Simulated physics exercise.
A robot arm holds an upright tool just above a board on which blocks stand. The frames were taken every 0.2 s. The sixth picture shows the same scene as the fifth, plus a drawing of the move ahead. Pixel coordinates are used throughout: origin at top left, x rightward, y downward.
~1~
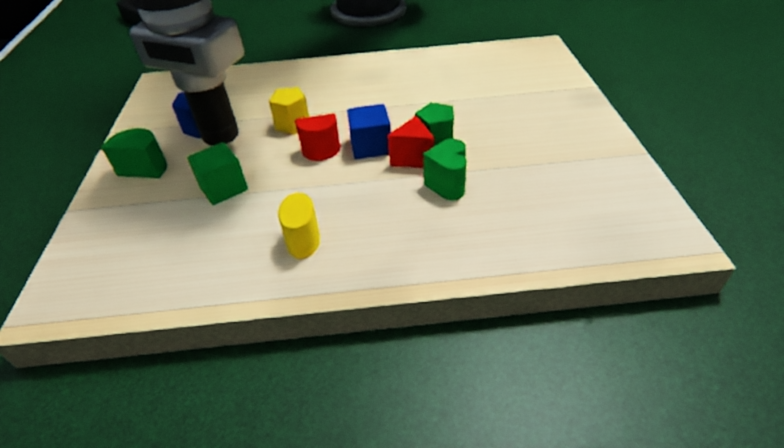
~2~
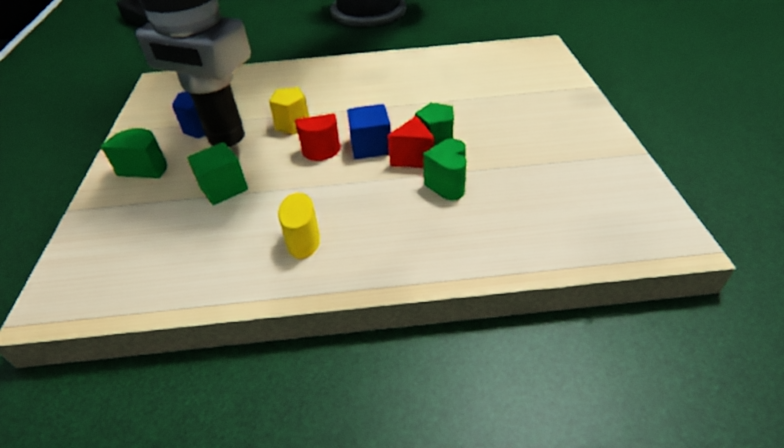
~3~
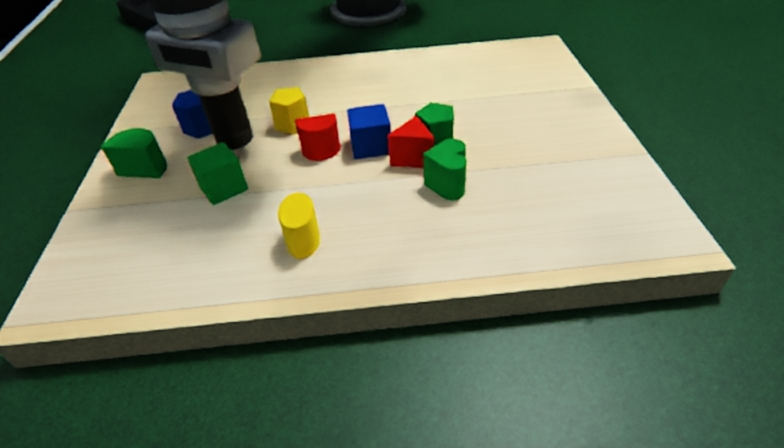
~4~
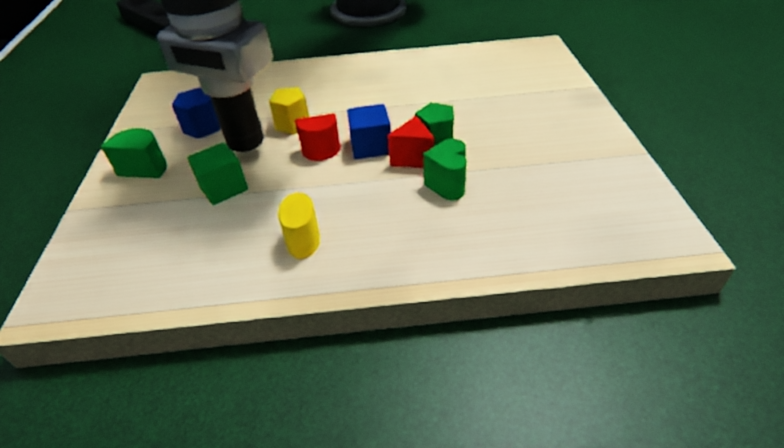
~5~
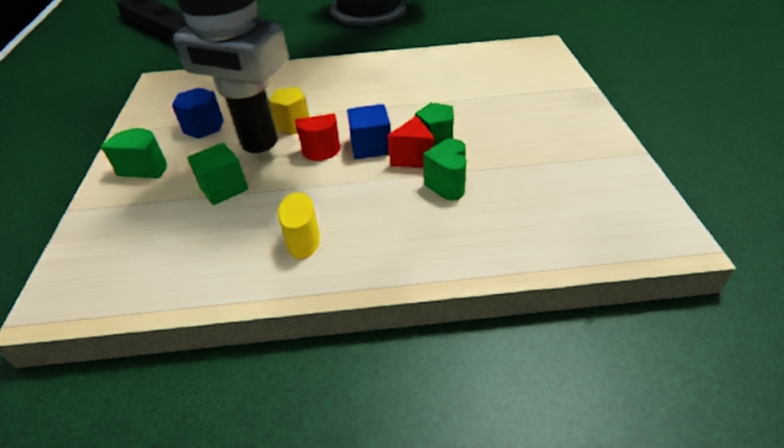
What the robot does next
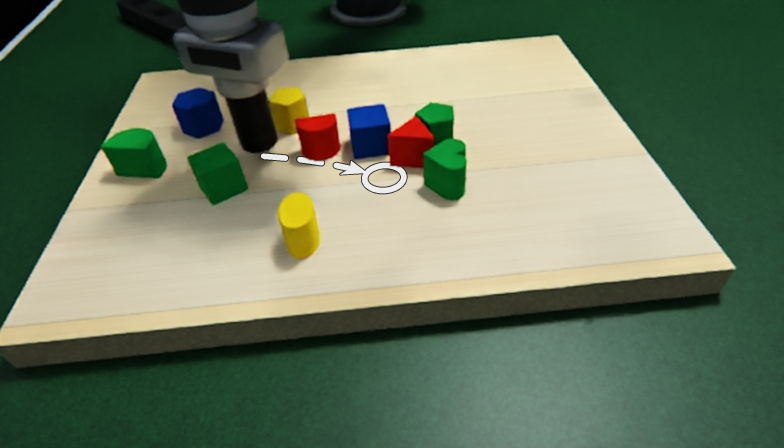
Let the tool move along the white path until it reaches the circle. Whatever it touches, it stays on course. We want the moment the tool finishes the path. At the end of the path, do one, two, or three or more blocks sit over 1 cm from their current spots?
Two blocks shift.
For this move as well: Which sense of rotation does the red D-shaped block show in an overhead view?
It swings round anticlockwise.
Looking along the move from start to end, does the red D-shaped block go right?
In short: No.
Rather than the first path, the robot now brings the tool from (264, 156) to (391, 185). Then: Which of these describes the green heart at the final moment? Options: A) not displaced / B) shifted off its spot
The answer is A.
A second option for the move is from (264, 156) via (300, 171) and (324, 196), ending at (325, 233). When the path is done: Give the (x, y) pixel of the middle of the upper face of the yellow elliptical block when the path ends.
It ends at (284, 232).
Path on the board, from (264, 156) through (324, 163) to (384, 178).
The first path, step by step. One third of the way, tool at (301, 147); red D-shaped block at (337, 120), turned 15° anticlockwise; blue square at (375, 114).
Two thirds of the way, tool at (343, 154); red D-shaped block at (356, 115), turned 45° anticlockwise; blue square at (394, 108), turned 20° clockwise.
At the end, tool at (383, 164); red D-shaped block at (356, 115), turned 45° anticlockwise; blue square at (394, 108), turned 20° clockwise; red triangular piece in place.
